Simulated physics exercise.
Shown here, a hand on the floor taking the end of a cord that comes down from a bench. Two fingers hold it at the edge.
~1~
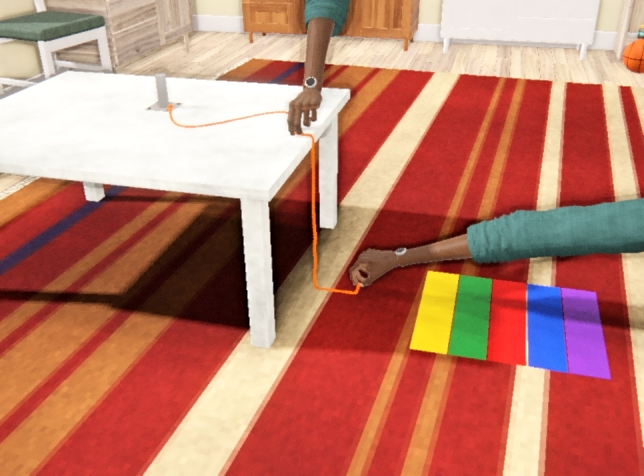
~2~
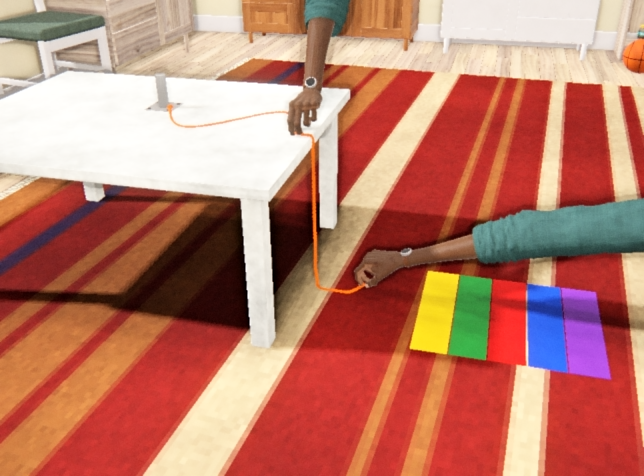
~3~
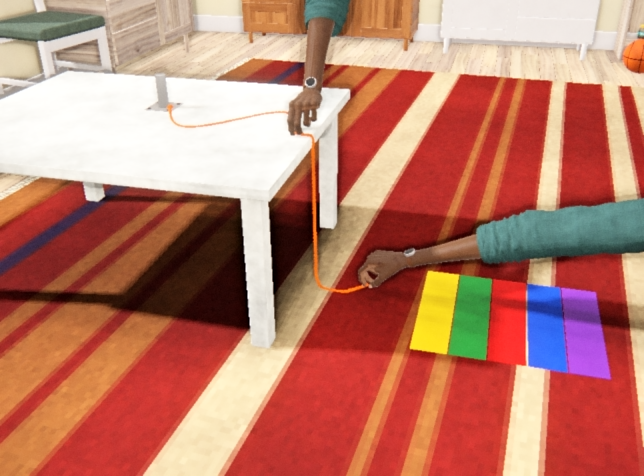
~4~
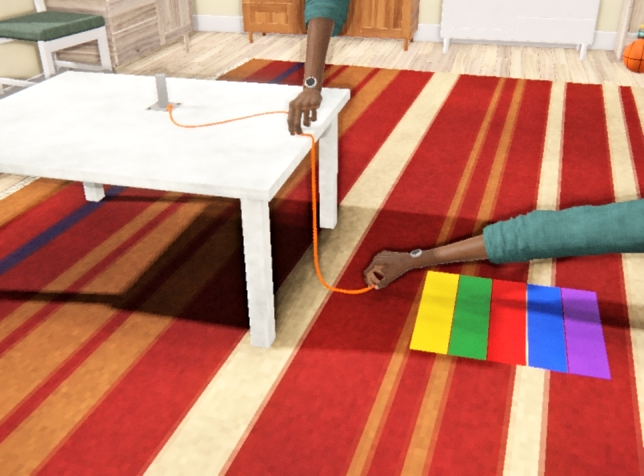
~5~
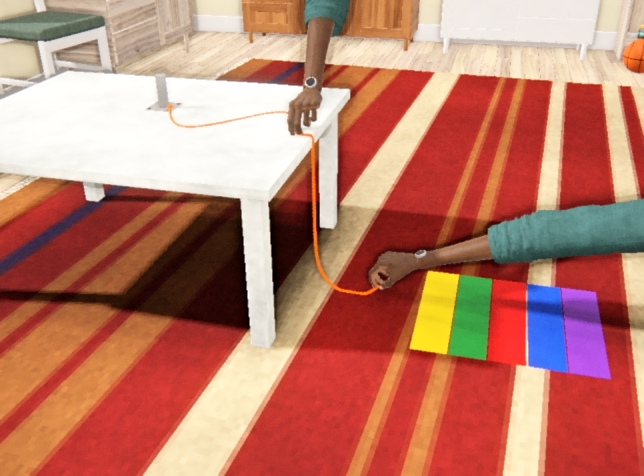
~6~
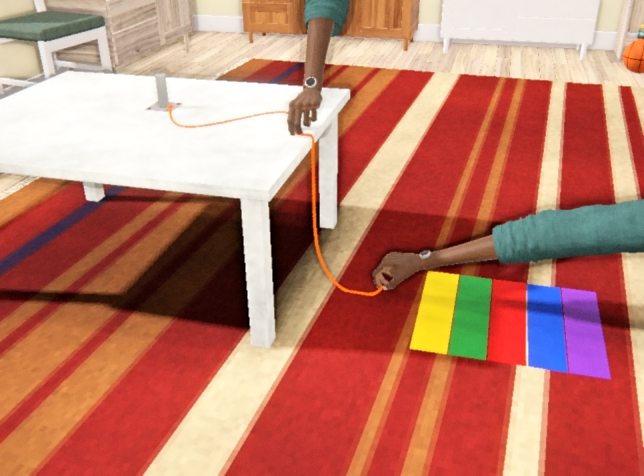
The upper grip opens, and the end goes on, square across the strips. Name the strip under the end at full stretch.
The end stops over the purple strip.
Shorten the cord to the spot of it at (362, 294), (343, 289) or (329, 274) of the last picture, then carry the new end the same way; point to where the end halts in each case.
About (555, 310), (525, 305) and (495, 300).
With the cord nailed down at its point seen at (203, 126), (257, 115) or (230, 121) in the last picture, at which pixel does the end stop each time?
Near (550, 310), (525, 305) and (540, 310).
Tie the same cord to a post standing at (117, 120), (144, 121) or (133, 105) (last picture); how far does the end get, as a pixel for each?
Near (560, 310), (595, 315) and (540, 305).
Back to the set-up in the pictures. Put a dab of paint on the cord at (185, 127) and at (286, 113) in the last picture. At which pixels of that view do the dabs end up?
About (230, 115), and the other about (327, 135).
Soon after, end near (520, 305); over red.
Then, end near (564, 311); over blue.
At full stretch, end near (590, 314); over purple. It gets as far as the purple strip.
